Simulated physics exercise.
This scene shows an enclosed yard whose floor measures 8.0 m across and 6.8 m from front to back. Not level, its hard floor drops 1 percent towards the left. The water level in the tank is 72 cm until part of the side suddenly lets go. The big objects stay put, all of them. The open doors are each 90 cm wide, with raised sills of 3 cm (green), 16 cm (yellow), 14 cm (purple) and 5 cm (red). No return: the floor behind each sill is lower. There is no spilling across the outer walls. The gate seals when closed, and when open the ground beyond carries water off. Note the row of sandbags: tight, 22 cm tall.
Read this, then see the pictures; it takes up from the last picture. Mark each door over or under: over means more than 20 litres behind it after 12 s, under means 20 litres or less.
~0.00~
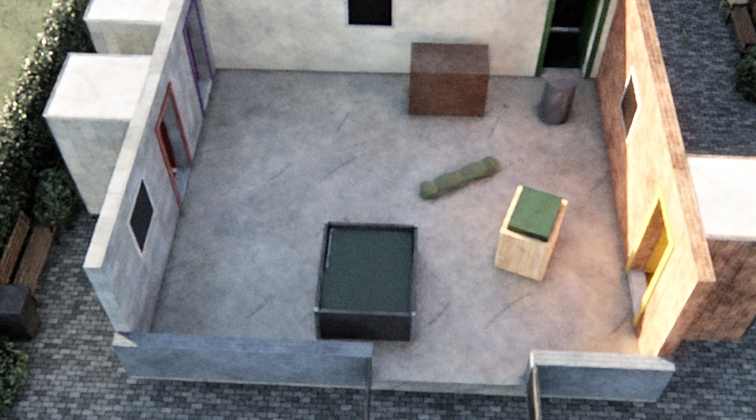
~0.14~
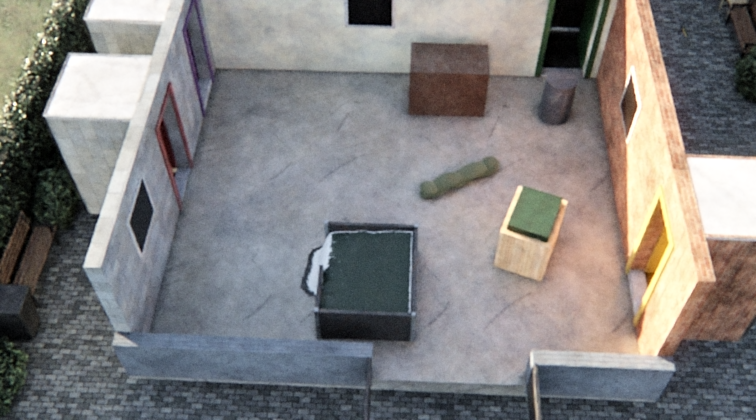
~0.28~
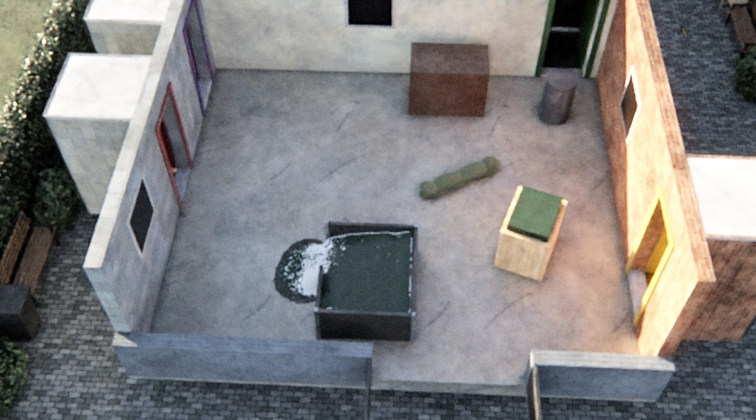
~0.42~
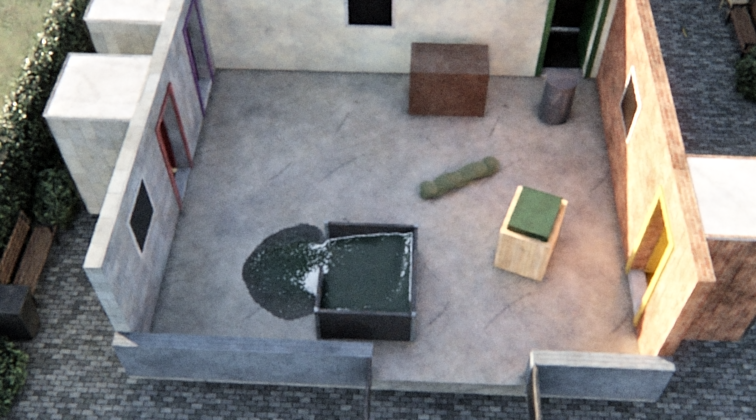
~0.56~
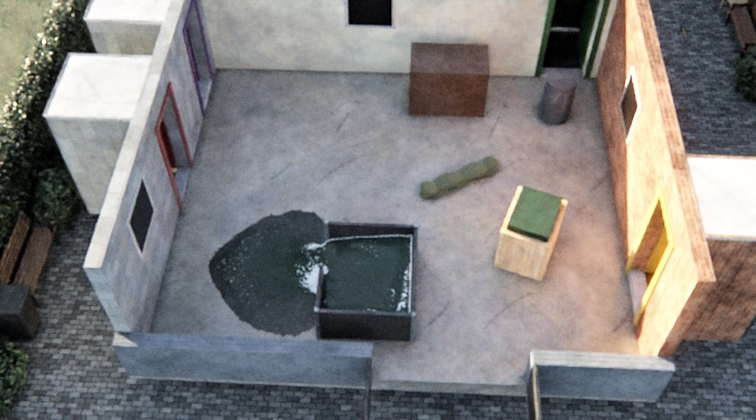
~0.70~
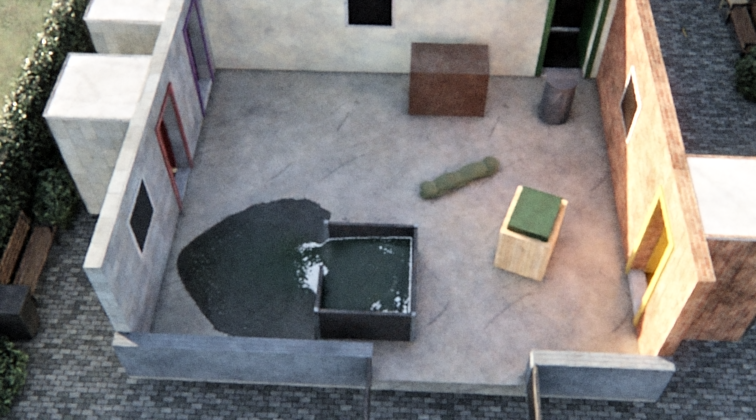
Green door under, yellow door under, purple door under, red door over.
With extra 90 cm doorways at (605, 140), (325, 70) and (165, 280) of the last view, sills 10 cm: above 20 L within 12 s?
In turn: Below, below, past it.
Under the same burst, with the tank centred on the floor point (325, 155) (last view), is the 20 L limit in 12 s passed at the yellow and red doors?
Measured against the limit, the yellow door stays within it and the red door goes beyond it.
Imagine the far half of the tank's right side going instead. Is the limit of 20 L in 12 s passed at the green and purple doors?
For green, too much; for purple, too little.
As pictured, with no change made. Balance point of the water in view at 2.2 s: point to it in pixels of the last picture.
It lies at roughly (280, 272) in pixels.
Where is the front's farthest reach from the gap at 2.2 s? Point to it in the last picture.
I'd mark it close to (208, 102).
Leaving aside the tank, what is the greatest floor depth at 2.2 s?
Max depth: About 32 centimetres.
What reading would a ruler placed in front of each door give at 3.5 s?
You'd see green at 0 cm, yellow at 0 cm, purple at 6 cm and red at 10 cm.
After 1.4 s water covers 20 % of the floor and is deepest (36 cm) near (322, 269); green door not reached, yellow door not reached, purple door not reached, red door 13 cm at the sill, 1 L in.
After 2.2 s water covers 25 % of the floor and is deepest (32 cm) near (144, 356); green door not reached, yellow door not reached, purple door 2 cm at the sill, 0 L in, red door 14 cm at the sill, 39 L in.
After 3.5 s water covers 30 % of the floor and is deepest (20 cm) near (170, 255); green door not reached, yellow door not reached, purple door 6 cm at the sill, 0 L in, red door 10 cm at the sill, 73 L in.
After 7.0 s water covers 45 % of the floor and is deepest (12 cm) near (208, 102); green door not reached, yellow door not reached, purple door 10 cm at the sill, 0 L in, red door 8 cm at the sill, 107 L in.
After 12.0 s water covers 60 % of the floor and is deepest (8 cm) near (206, 109); green door 2 cm at the sill, 0 L in, yellow door not reached, purple door 8 cm at the sill, 0 L in, red door 6 cm at the sill, 122 L in.
